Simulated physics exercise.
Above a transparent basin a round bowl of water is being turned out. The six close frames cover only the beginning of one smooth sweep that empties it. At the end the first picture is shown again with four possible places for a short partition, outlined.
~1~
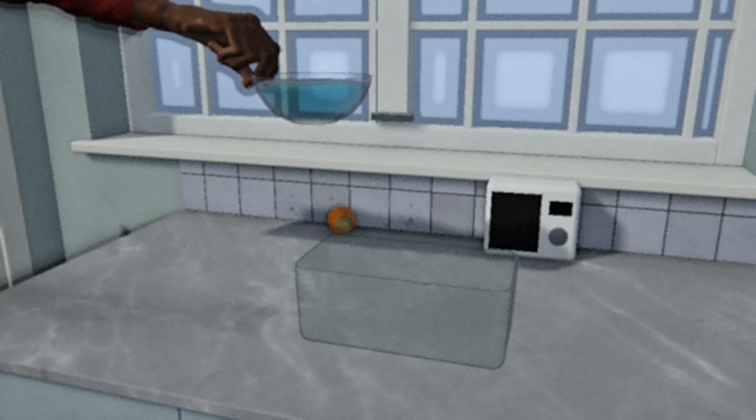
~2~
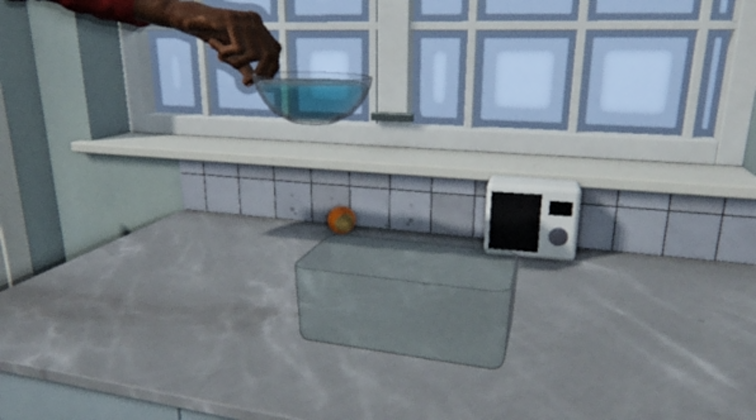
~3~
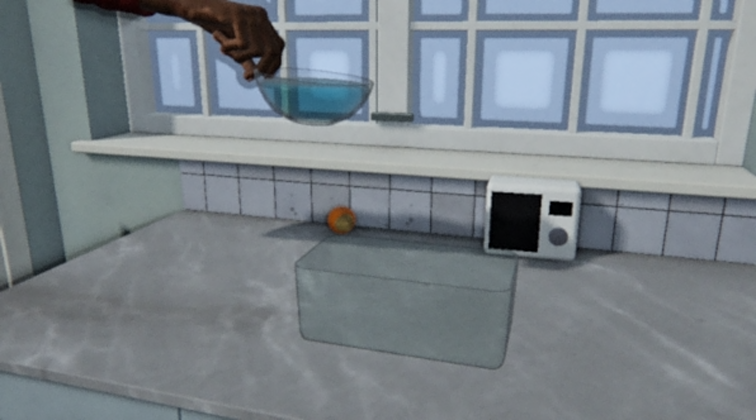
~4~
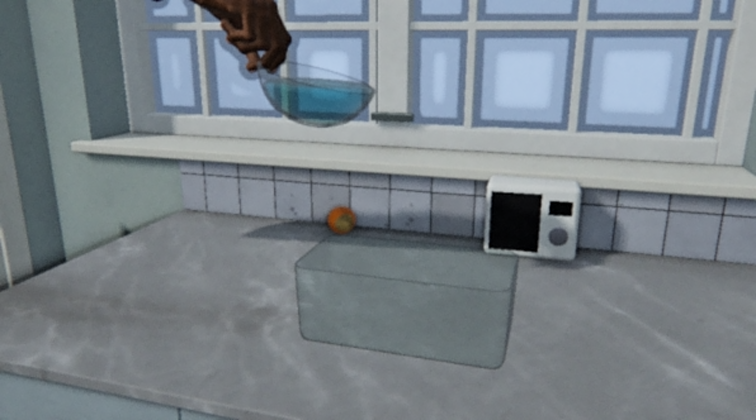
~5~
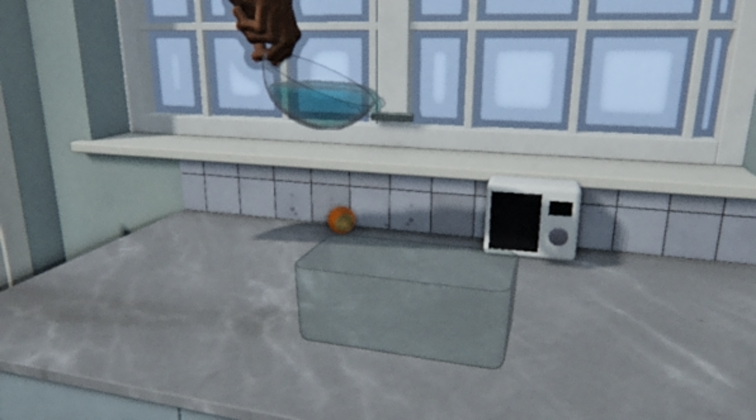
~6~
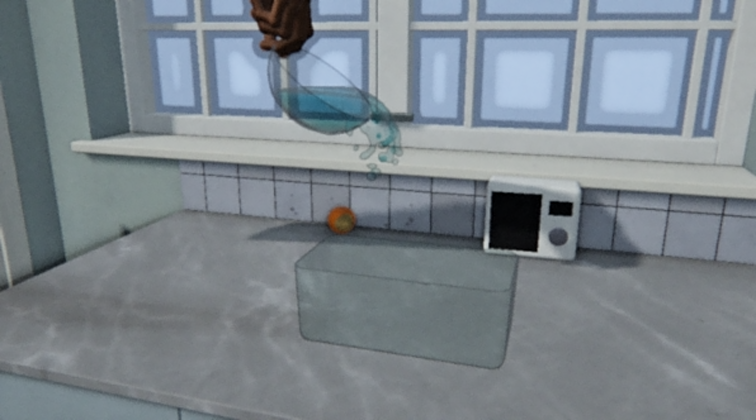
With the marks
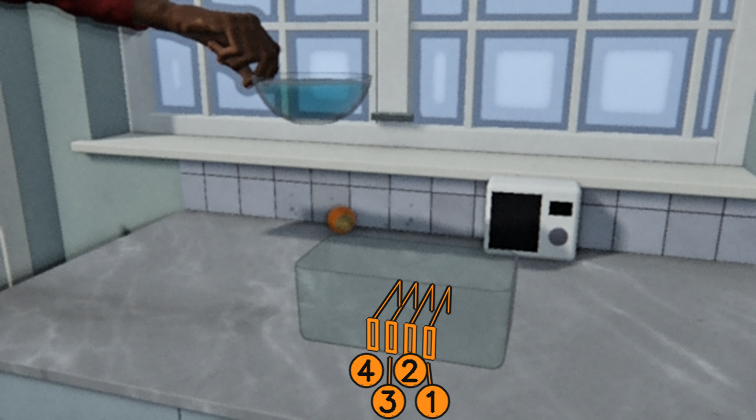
A hand held a clear round bowl of blue water above a transparent basin on a kitchen counter, then gradually tipped it to the right until water poured over the lip.
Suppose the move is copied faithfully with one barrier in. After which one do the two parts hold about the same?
2 is best.
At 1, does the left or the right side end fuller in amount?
More ends on the left.
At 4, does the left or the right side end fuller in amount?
The right side.
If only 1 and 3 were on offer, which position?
Position 3.
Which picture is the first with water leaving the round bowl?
In picture 4.
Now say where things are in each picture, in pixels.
The first picture shows upright, lip at (367, 76); basin from (301, 335) to (504, 367); nothing has left yet.
The second picture shows upright, lip at (368, 78); nothing has left yet.
The third picture shows tipped about 7°, lip at (369, 83); nothing has left yet.
The fourth picture shows tipped about 15°, lip at (371, 92); water is over the lip, down to (371, 92).
The fifth picture shows tipped about 25°, lip at (371, 104); water is over the lip, down to (376, 114).
The sixth picture shows tipped about 37°, lip at (369, 117); water is over the lip, down to (373, 177).
On the marked copy, 1 at (427, 363); 2 at (408, 360); 3 at (389, 357); 4 at (371, 354).
For position 1, about 79 % ends left of the wall and 18 % right of it; 3 % is lost outside.
For position 2, about 48 % ends left of the wall and 49 % right of it.
For position 3, about 27 % ends left of the wall and 71 % right of it.
For position 4, about 17 % ends left of the wall and 81 % right of it.
